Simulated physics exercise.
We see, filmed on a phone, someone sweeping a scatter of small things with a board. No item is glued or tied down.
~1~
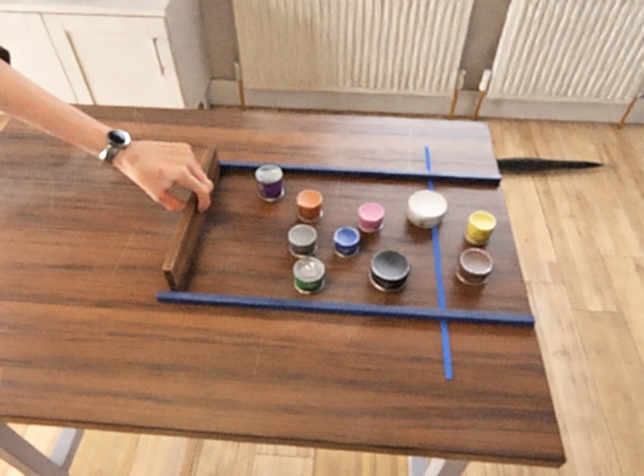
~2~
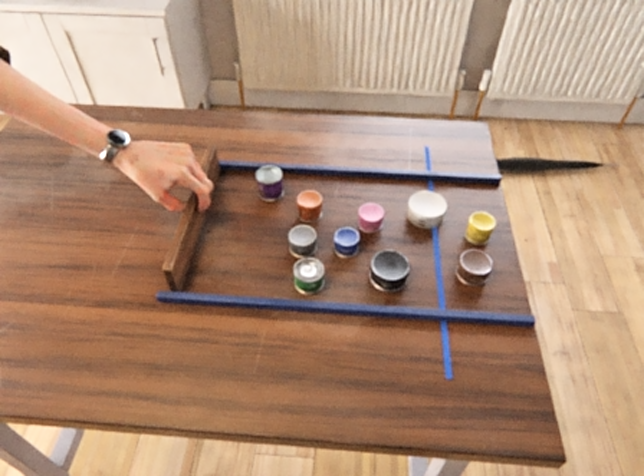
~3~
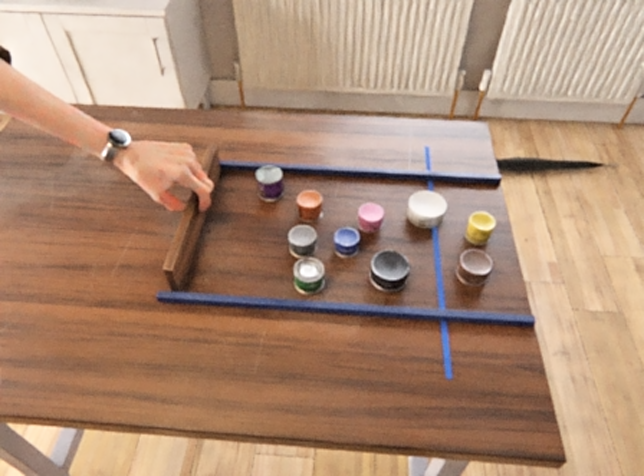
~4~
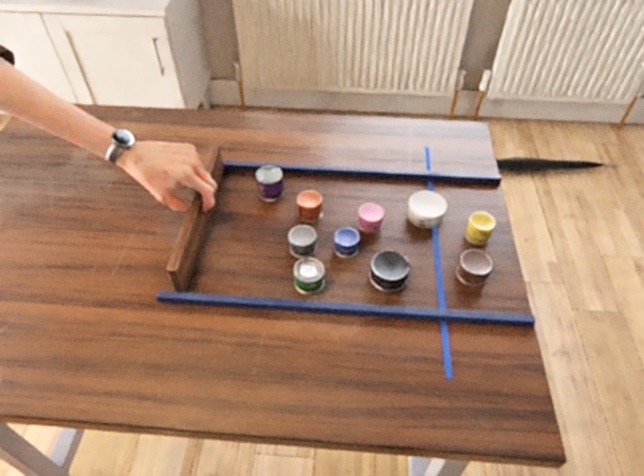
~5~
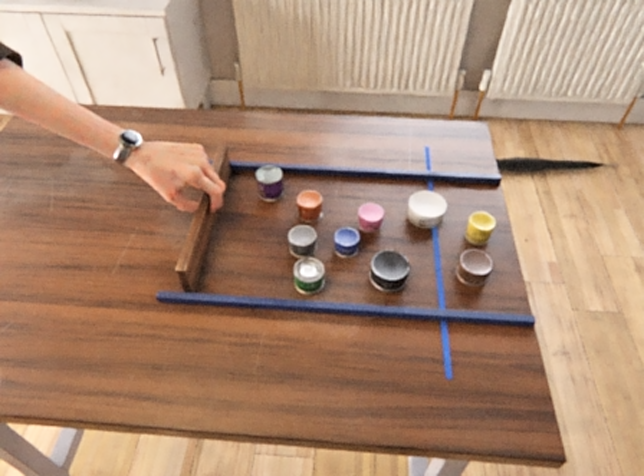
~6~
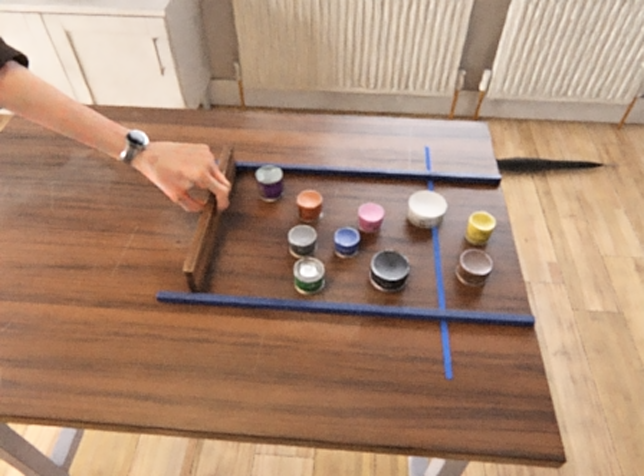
A hand with a watch on its wrist holds an upright wooden board on a dark wood table, seen from above at an angle in a room with radiators and a pale wood floor. Small round pots, purple, orange, grey, green, blue, pink, black, white, yellow and brown, sit between blue tape lines. The board slides slightly right while the pots and camera stay still.
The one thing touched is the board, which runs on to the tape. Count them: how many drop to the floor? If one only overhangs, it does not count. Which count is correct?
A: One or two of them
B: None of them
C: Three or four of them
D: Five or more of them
B, none of them.
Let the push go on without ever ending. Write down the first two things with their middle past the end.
They are the brown pot, the white tub.
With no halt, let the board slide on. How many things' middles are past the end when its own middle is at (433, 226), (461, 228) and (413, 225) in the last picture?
Respectively 0, 1 and 0.
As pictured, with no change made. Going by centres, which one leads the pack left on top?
Ending up nearest is the brown pot.
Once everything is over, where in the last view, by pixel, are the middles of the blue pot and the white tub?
First (477, 247), then (475, 207).
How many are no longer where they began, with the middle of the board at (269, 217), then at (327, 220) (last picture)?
Moved so far: 1, later 5.
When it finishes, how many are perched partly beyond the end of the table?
The total would be 1.
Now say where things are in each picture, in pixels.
In the first frame, yellow tin (480, 228); brown pot (474, 267); white tub (427, 209); board (196, 213); tape (436, 240).
In the second frame, brown pot (474, 268); board (196, 213).
In the third frame, white tub (426, 210); orange pot (310, 207).
In the fourth frame, yellow tin (480, 229); pink tin (371, 218).
In the fifth frame, brown pot (474, 268); green tin (309, 276).
In the sixth frame, yellow tin (480, 229); brown pot (474, 268); white tub (426, 210); board (214, 214); tape (436, 240).
A little later, none off yet; yellow tin at rest near (480, 229); brown pot at rest near (474, 268); white tub at rest near (426, 210).
When it is over, the number that fall off is zero.
